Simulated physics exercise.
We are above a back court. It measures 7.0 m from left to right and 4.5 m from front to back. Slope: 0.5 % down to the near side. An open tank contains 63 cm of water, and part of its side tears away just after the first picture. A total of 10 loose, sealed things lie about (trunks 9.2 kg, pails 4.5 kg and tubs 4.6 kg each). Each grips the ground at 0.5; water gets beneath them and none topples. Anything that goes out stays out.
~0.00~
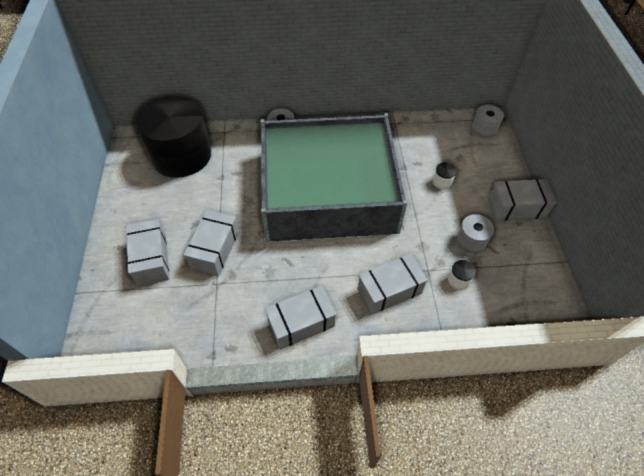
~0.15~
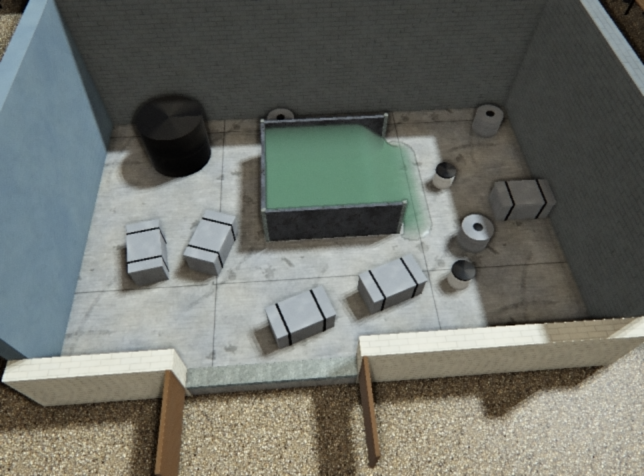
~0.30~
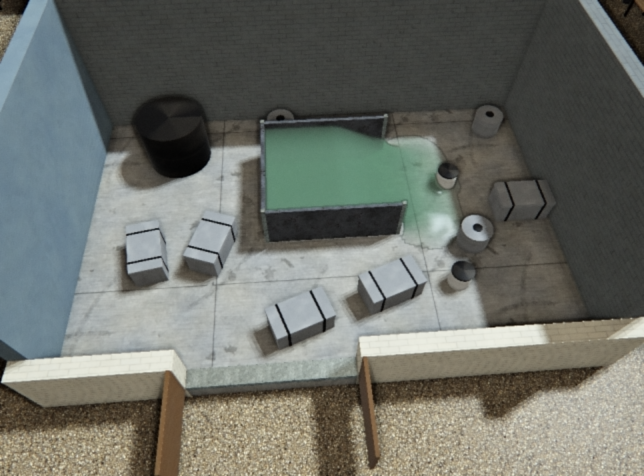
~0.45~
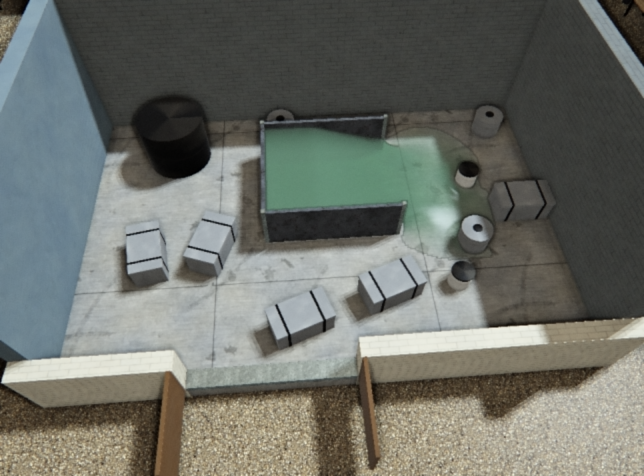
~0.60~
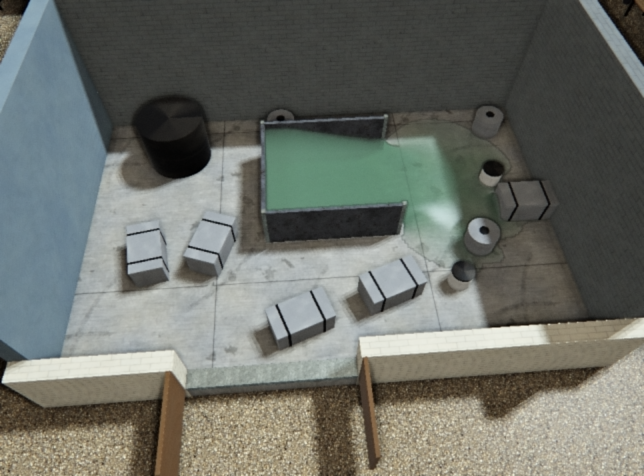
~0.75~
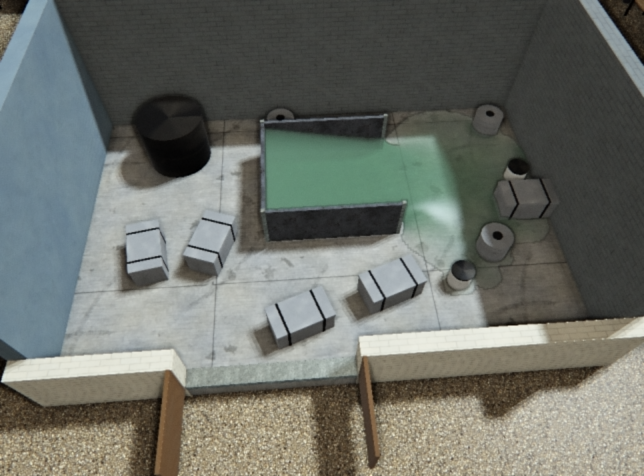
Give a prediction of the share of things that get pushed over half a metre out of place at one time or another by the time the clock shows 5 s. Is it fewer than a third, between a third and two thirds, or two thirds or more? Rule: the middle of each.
The proportion is going to hit two thirds or more.
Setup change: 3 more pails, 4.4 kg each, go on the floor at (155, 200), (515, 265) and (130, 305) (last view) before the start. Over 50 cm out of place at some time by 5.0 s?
First stays inside, second goes beyond, third stays inside.
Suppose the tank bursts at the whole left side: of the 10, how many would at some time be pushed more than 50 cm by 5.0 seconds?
In that case 5 of them.
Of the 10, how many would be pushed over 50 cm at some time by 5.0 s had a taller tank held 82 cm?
Then it comes to 10.
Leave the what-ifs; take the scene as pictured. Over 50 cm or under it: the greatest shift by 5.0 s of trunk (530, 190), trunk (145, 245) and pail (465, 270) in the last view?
First exceeding it, second falling below it, third exceeding it.
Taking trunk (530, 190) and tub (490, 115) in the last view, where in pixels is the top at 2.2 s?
First near (549, 223), second near (473, 91).
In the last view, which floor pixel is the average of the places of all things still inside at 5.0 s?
(265, 236).
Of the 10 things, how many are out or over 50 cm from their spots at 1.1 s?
That would be 2.
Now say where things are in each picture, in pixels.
The first picture shows a pail at (446, 170) rests on the ground; a tub at (478, 227), on the bottom; 3.3 m2 under water; 0 of 10 have shifted.
The second picture shows a pail at (446, 170) rests on the ground; a tub at (478, 227) rests on the ground; water covers 4.3 m2; 0 of 10 have shifted.
The third picture shows a pail at (448, 170), on the bottom, 4 cm from its start; a tub at (478, 228) rests on the ground; water covers 5.3 m2; 0 of 10 have shifted.
The fourth picture shows a pail at (469, 169), on the bottom, 37 cm from its start; a tub at (478, 228) rests on the ground; water covers 6.7 m2; 1 of 10 have shifted.
The fifth picture shows a pail at (494, 168), on the bottom, 76 cm from its start; a tub at (484, 231) rests on the ground, 9 cm from its start; 8.1 m2 under water; 2 of 10 have shifted.
The sixth picture shows a pail at (519, 166) rests on the ground, 117 cm from its start; a tub at (498, 236) rests on the ground, 30 cm from its start; 9.7 m2 under water; 3 of 10 have shifted.
After 1.1 s 2 of 10 are over 50 cm from their spots; 3 afloat.
After 2.2 s 3 of 10 are over 50 cm from their spots; 4 afloat.
After 3.5 s 5 of 10 are over 50 cm from their spots; 4 afloat.
After 5.0 s 8 of 10 are over 50 cm from their spots, and 8 have been at some point; 7 afloat.
